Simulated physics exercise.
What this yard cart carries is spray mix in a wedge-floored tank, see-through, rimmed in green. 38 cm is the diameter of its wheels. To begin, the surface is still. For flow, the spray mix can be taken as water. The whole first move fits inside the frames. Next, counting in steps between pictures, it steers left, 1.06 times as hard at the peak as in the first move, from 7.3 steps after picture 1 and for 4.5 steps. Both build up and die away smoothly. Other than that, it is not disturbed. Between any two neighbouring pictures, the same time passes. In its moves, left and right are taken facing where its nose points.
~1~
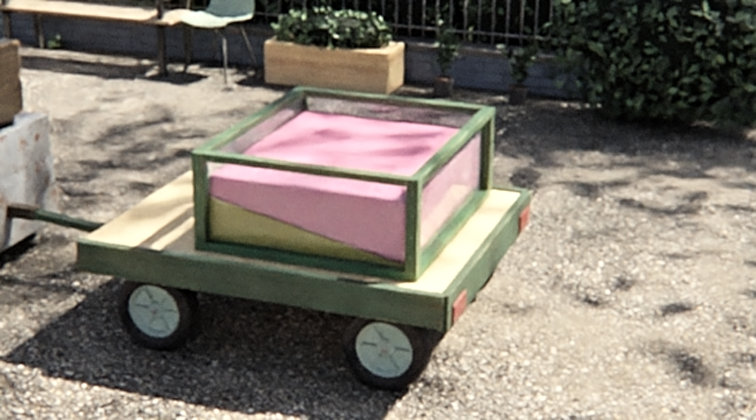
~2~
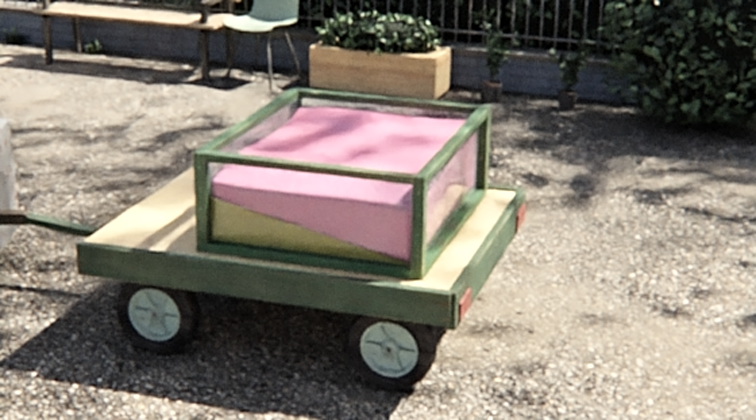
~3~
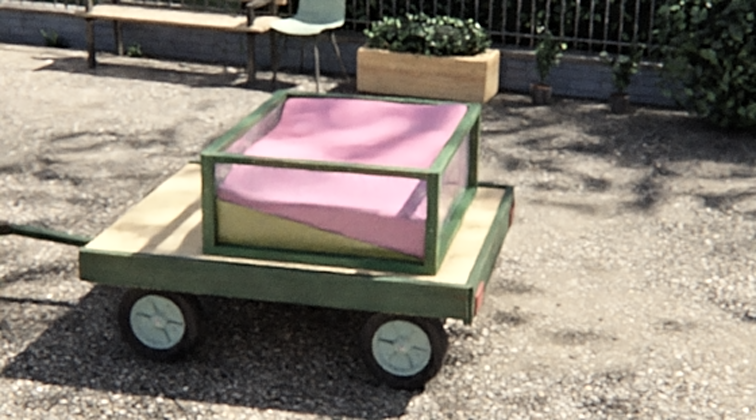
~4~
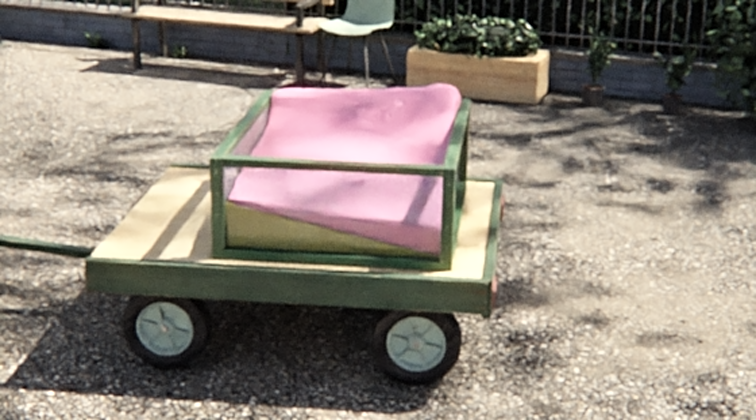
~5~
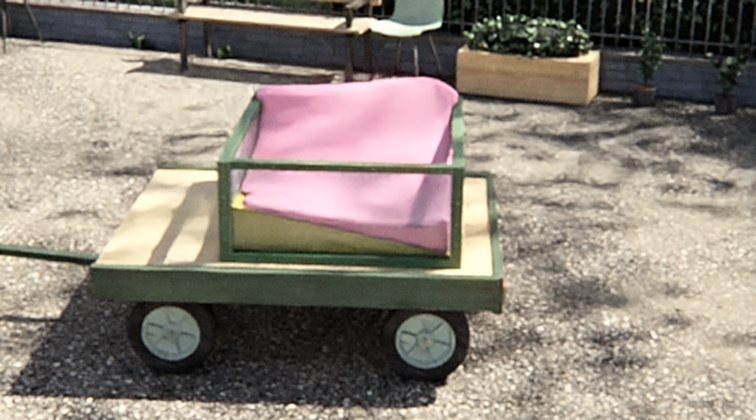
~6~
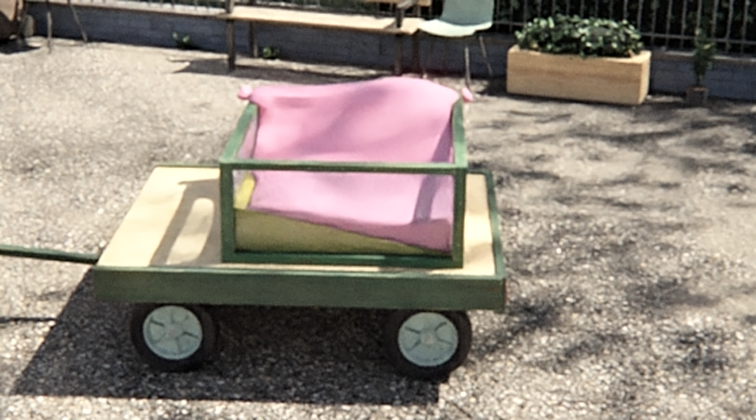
A green-edged cart with a pale wooden deck carries a clear, green-framed tank of pink liquid above a yellowish sloping floor, seen from slightly above in a sunlit gravel yard. Behind it are a bench, a pale green chair, a planter and dark railings. The cart rolls left, swinging side-on as the camera follows, while the flat pink surface tilts and climbs the far side, bulging above the rim.
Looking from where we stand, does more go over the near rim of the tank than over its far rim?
Most of the overflow goes away from the viewer.
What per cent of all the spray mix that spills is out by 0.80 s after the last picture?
I'd say somewhere near 90 per cent.
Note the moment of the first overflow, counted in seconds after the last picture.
It happens at some 0.1 s.
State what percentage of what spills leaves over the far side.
Share: Around 80%.
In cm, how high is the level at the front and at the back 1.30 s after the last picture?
Measured: Front = 30 cm, back = 30 cm.
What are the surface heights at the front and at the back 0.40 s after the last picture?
Front reads 28 centimetres, back reads 28 centimetres.
Then, 0.40 s after the last picture, front 28 cm, middle 31 cm, back 28 cm above the lowest part of the floor; the loss stands at 4 per cent, over the far side, a little elsewhere.
Then, 0.80 s after the last picture, front 36 cm, middle 28 cm, back 28 cm above the lowest part of the floor; the loss stands at 5 per cent, over the far side, a little elsewhere.
Then, 1.30 s after the last picture, front 29 cm, middle 30 cm, back 30 cm above the lowest part of the floor; the loss stands at 5 per cent, over the far side, a little elsewhere.
Then, 3.73 s after the last picture, the loss stands at 5 per cent, over the far side, a little elsewhere; the near side has passed 0 per cent and the far side 4.
